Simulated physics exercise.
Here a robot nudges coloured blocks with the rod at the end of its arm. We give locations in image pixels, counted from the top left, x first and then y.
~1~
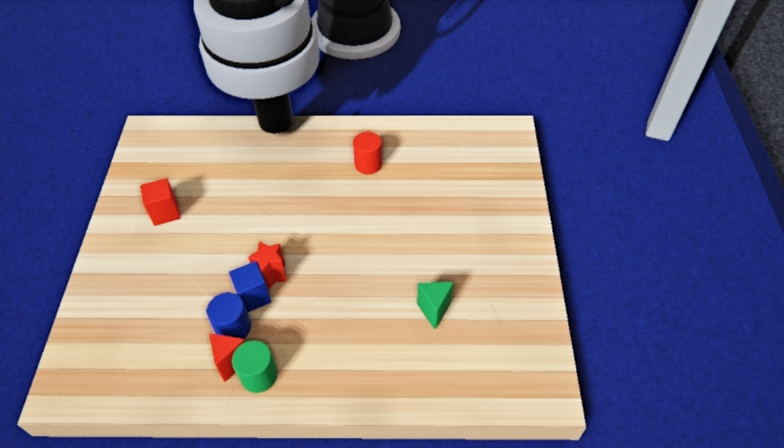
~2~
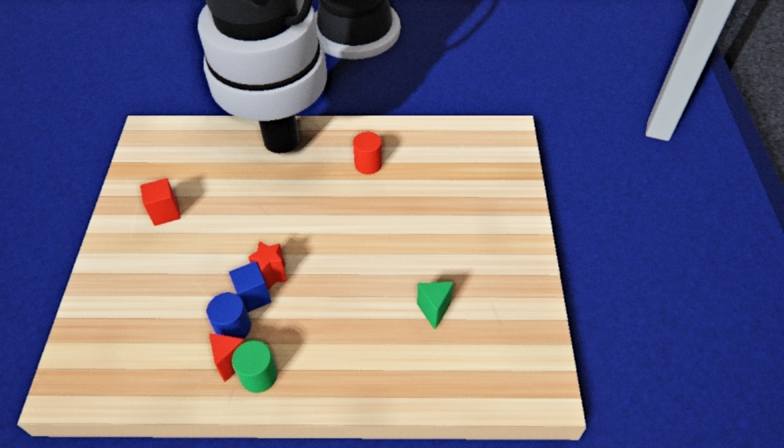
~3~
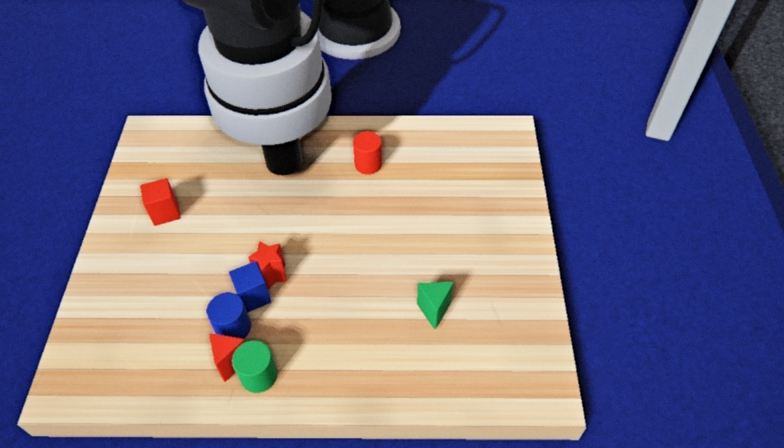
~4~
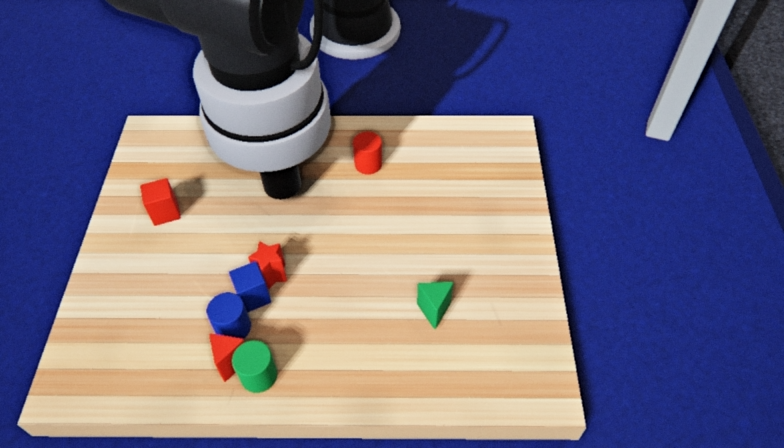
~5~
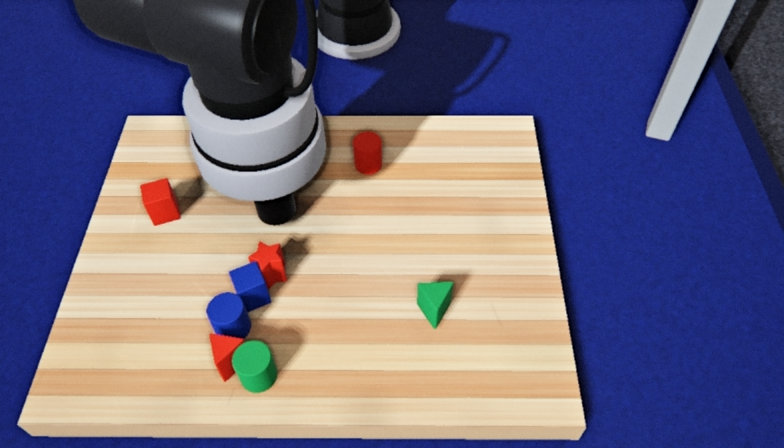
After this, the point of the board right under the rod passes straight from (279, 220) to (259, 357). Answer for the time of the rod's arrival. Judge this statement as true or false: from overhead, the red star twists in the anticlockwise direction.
The statement is correct.
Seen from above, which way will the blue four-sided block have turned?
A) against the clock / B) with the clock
I choose B.
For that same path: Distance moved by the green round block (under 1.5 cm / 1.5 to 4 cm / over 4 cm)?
The answer will be the middling band, 1.5 to 4 cm.
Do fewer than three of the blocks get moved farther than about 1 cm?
No, that is not what happens.
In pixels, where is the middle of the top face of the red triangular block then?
In the picture, it is at (195, 382).
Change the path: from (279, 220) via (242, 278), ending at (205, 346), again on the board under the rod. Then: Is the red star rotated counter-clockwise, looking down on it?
In short: Yes.
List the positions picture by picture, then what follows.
In the first frame, lower end of the rod at (276, 122), tops of blocks, red triangular block at (223, 345), blue four-sided block at (247, 277), green round block at (251, 358), red star at (266, 254).
In the second frame, rod at (282, 141), blocks as before.
In the third frame, rod at (284, 162), blocks as before.
In the fourth frame, rod at (282, 186), blocks as before.
In the fifth frame, rod at (277, 211), red triangular block at (223, 345), blue four-sided block at (247, 277), green round block at (251, 358), red star at (266, 254).
The first path, step by step. One third of the way, rod at (270, 253); blue four-sided block at (247, 289), turned 35° clockwise; red star at (269, 268), turned 20° anticlockwise.
Two thirds of the way, rod at (263, 300); red triangular block at (219, 353), turned 20° anticlockwise; blue four-sided block at (239, 324), turned 90° clockwise; red star at (285, 305), turned 60° anticlockwise.
At the end, rod at (256, 350); red triangular block at (195, 382), turned 40° clockwise; blue four-sided block at (217, 361), turned 165° clockwise; green round block at (249, 379); red star at (291, 318), turned 110° anticlockwise.
